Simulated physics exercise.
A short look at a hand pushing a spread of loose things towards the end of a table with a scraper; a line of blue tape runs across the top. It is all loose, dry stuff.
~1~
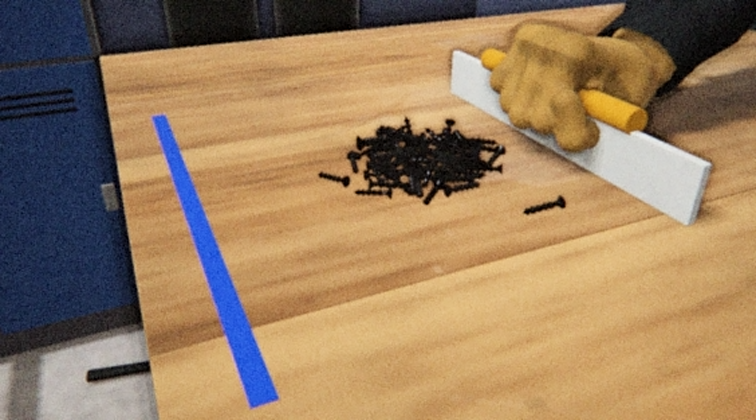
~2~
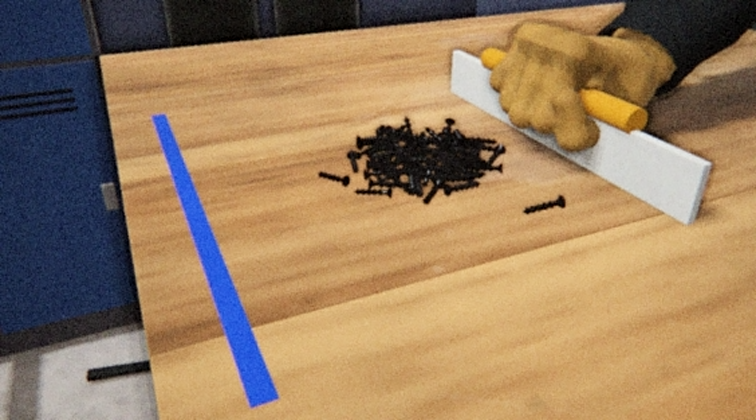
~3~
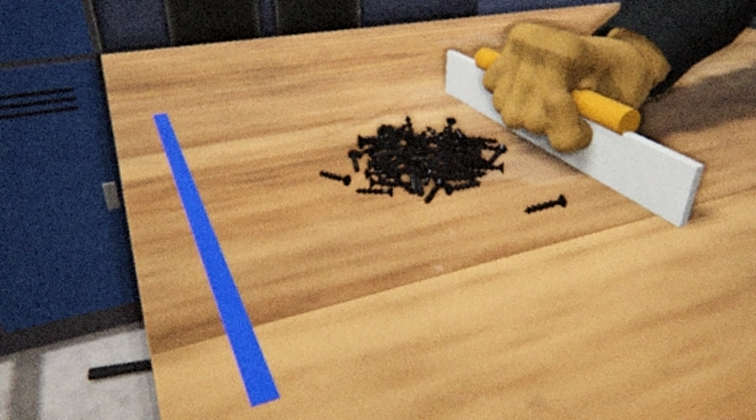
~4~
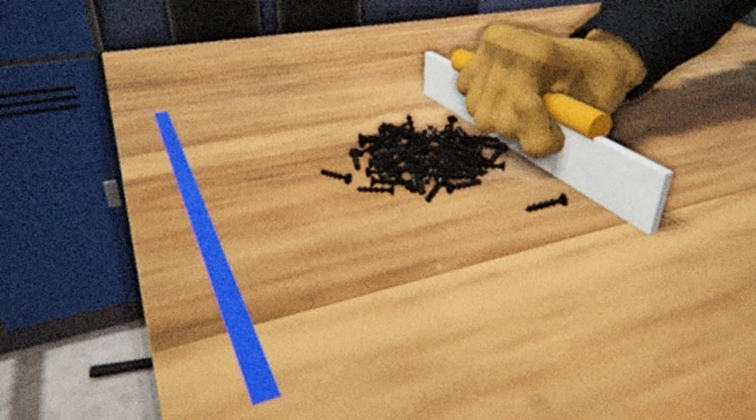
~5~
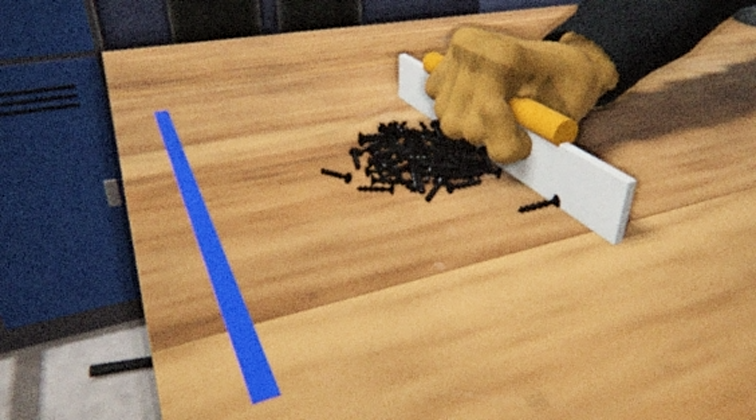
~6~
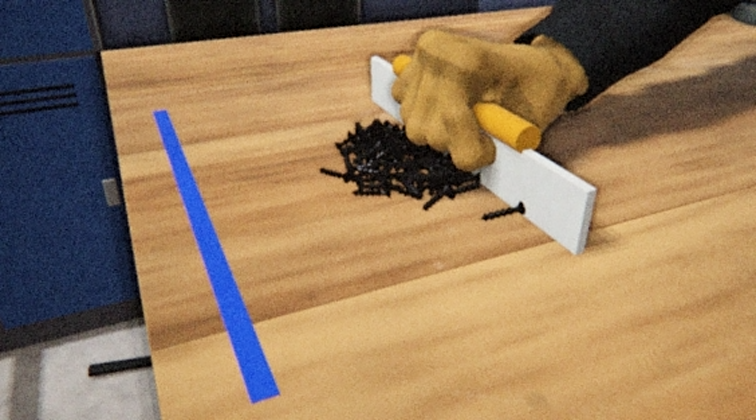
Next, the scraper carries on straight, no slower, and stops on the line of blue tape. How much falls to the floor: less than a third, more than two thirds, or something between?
The floor gets from one third to two thirds.
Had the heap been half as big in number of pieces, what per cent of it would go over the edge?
Some 50 per cent.
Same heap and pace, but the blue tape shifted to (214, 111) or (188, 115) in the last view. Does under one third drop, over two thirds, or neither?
In turn: Under a third; less than a third.
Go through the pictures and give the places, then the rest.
The first picture shows scraper at (672, 179), at rest; blue tape at (161, 123), about two fingers from the edge; edge at (127, 226); the heap at (413, 153), black screws.
The second picture shows scraper at (672, 179), at rest.
The third picture shows scraper at (664, 181); the heap at (415, 151).
The fourth picture shows scraper at (635, 187).
The fifth picture shows scraper at (600, 195); the heap at (414, 150), a small part pushed along.
The sixth picture shows scraper at (561, 204); blue tape at (162, 119); edge at (129, 222); the heap at (391, 152), nearly all pushed along.
Soon after the last picture, scraper still moving, near (322, 127); heap all on the table, its front near (221, 185).
A little later, scraper stopped at the blue tape; heap about a third over the edge.
Later still, scraper stopped at the blue tape; heap about half over the edge.
At rest, scraper stopped at the blue tape; heap about half over the edge.
